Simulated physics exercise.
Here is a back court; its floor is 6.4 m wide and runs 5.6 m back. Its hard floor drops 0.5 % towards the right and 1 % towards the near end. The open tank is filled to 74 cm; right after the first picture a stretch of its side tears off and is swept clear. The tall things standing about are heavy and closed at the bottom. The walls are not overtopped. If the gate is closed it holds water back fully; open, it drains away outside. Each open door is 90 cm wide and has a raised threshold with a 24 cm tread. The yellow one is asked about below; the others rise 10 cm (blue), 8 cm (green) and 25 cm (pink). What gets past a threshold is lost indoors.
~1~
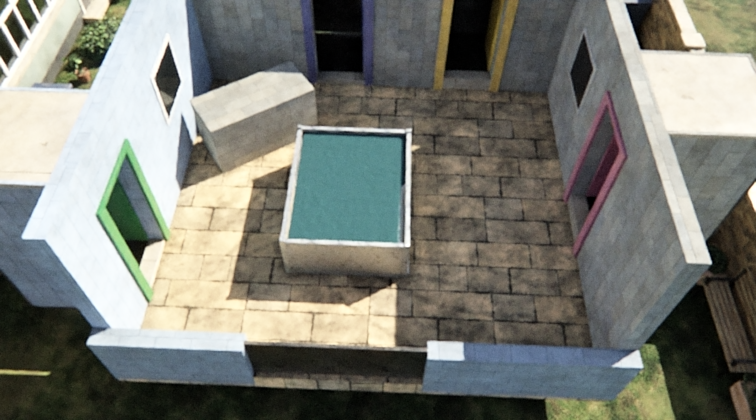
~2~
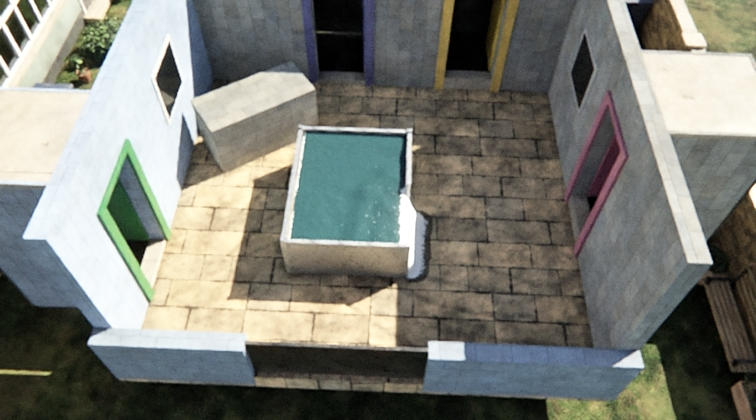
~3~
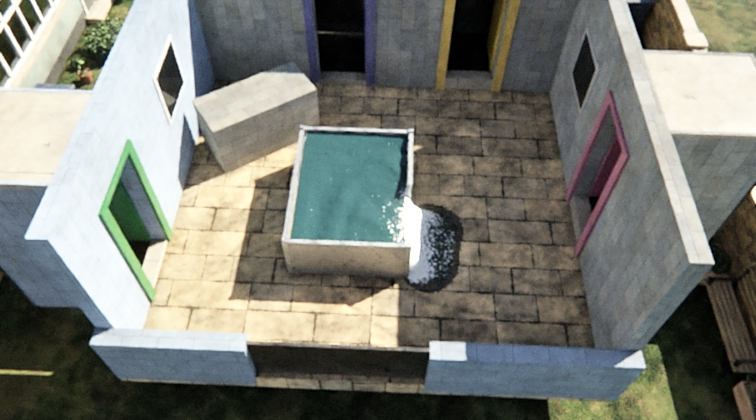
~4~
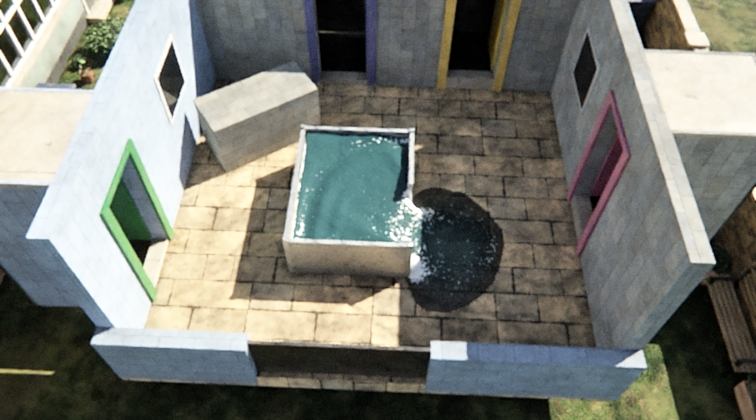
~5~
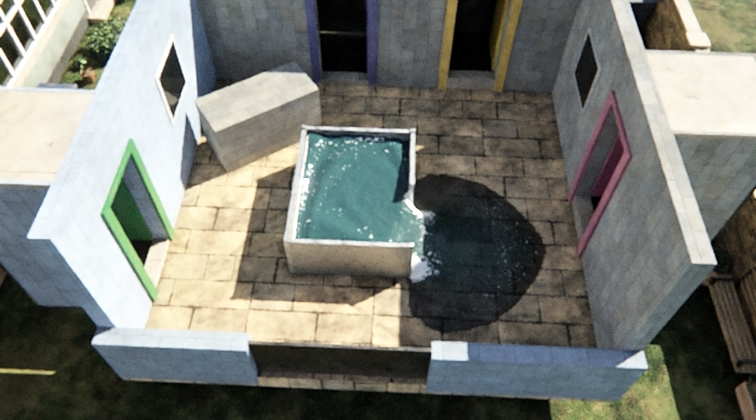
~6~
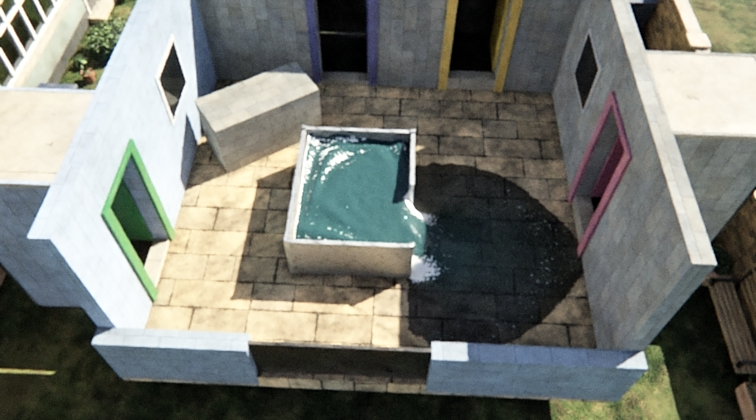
At first, a square open tank of still, blue-green water stands in a walled stone court with coloured door surrounds. Then a stretch of its right side breaks away, and water pours through the gap, churning white, and spreads in a widening dark sheet across the paving towards the pink door, leaving dry floor before it.
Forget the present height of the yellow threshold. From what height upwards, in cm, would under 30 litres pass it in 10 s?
Close to 8.5 cm is just enough.
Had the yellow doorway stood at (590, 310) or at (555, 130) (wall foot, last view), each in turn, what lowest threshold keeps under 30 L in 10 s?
About 28 and 9.0 cm.
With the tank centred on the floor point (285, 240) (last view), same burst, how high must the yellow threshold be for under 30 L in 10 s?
Then roughly 13.5 cm.
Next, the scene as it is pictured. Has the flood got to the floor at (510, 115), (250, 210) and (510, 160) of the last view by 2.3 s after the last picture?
In turn: Under water, still dry, wet.
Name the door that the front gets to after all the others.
The green one.
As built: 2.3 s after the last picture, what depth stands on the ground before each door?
Depths in cm: Blue 0, yellow 8, green 0, pink 26.
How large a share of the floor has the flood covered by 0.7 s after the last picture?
Some 30 per cent of it.
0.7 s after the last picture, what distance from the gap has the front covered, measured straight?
Roughly 3.4 m.
Then, 0.7 s after the last picture water covers 30 % of the floor, deepest (48 cm) near (596, 376); it has not reached the yellow door.
Then, 2.3 s after the last picture water covers 40 % of the floor, deepest (28 cm) near (530, 261); 8 cm at the yellow door, 0 litres in over its 25 cm threshold.
Then, 9.3 s after the last picture water covers 100 % of the floor, deepest (14 cm) near (173, 235); 6 cm at the yellow door, 0 litres in over its 25 cm threshold.
At the yellow door as built, the water peaked near 15 cm, 3.9 s after the last picture.
With a threshold of 7.5 cm, 43 litres would have come in within the 10 s; with 10 cm, 16 litres. So under 30 litres takes about 8.5 cm.
